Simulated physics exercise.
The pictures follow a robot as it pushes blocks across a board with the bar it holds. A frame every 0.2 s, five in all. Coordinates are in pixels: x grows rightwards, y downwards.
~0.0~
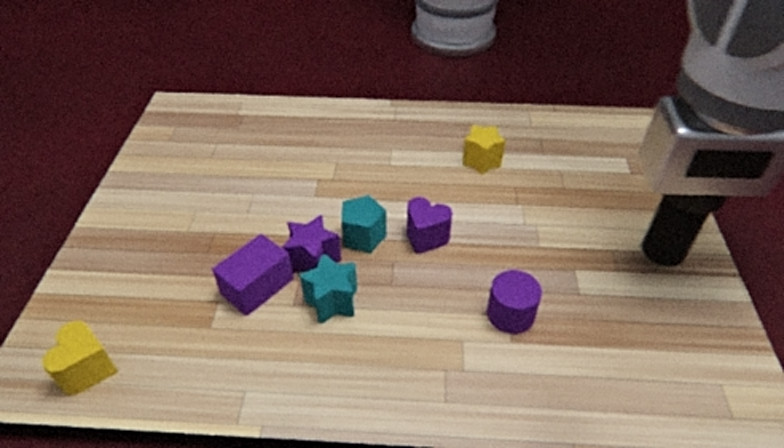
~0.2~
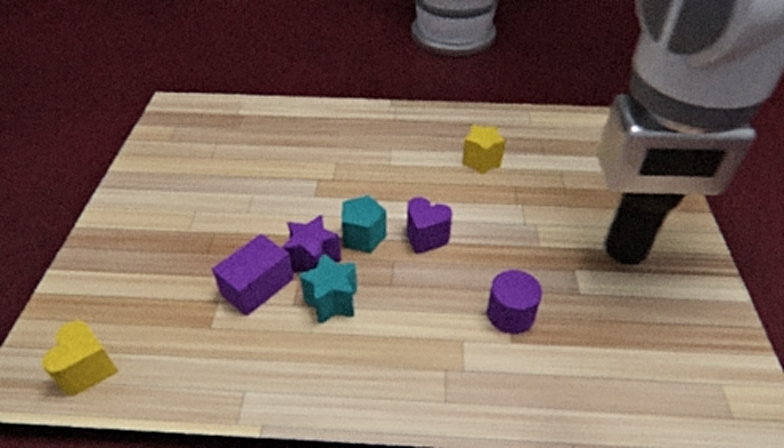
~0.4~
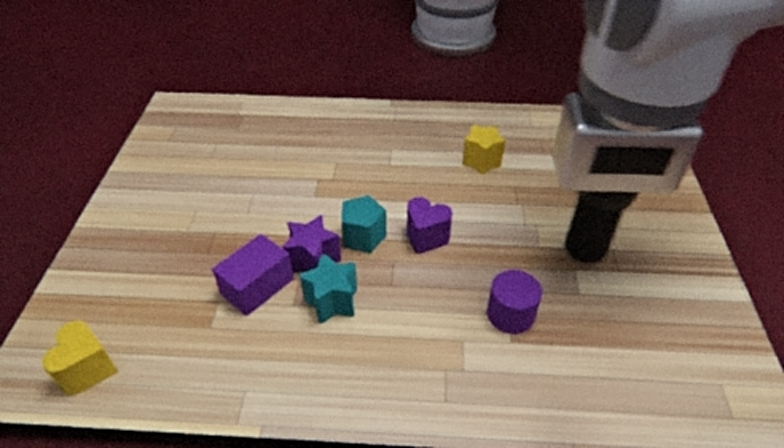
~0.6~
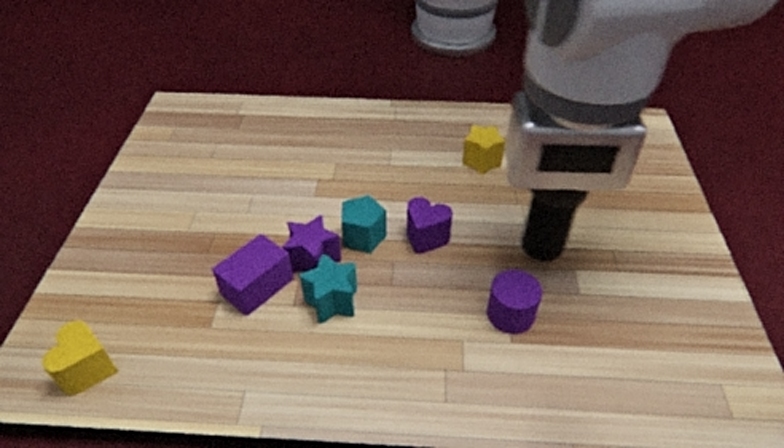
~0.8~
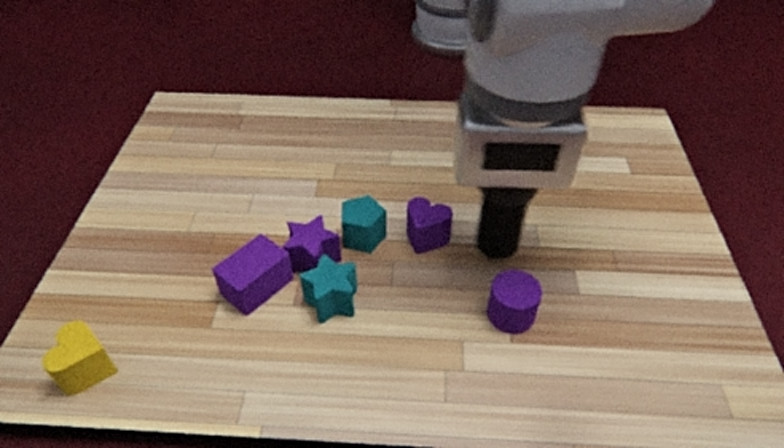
A robot arm moves its black tip steadily left above the board, pushing no blocks.
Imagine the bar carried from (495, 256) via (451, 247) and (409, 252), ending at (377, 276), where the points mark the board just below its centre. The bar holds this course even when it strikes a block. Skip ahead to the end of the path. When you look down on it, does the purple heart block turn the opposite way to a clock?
I'd say no.
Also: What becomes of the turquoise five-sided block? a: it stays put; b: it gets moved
b (it gets moved)
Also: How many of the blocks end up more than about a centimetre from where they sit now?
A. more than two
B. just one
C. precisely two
The correct letter is C.
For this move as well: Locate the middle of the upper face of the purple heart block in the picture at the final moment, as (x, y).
The middle of its upper face should be somewhere near (379, 201).
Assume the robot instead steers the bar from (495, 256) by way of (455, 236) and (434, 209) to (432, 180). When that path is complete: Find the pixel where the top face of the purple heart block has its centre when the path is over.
I'd guess (402, 200).
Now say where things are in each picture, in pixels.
The first picture shows lower end of the bar at (663, 251), tops of blocks, turquoise star-shaped block at (329, 276), turquoise five-sided block at (362, 210), purple heart block at (428, 212).
The second picture shows bar at (626, 249), blocks as before.
The third picture shows bar at (585, 248), blocks as before.
The fourth picture shows bar at (542, 246), blocks as before.
The fifth picture shows bar at (497, 244), turquoise star-shaped block at (329, 276), turquoise five-sided block at (362, 210), purple heart block at (428, 212).
On the path given first. One third of the way, bar at (451, 235); purple heart block at (410, 208).
Two thirds of the way, bar at (408, 240); turquoise five-sided block at (336, 205), turned 30° anticlockwise; purple heart block at (379, 202), turned 40° clockwise.
At the end, bar at (376, 264); turquoise star-shaped block not moved; turquoise five-sided block at (336, 205), turned 35° anticlockwise; purple heart block at (379, 201), turned 45° clockwise.
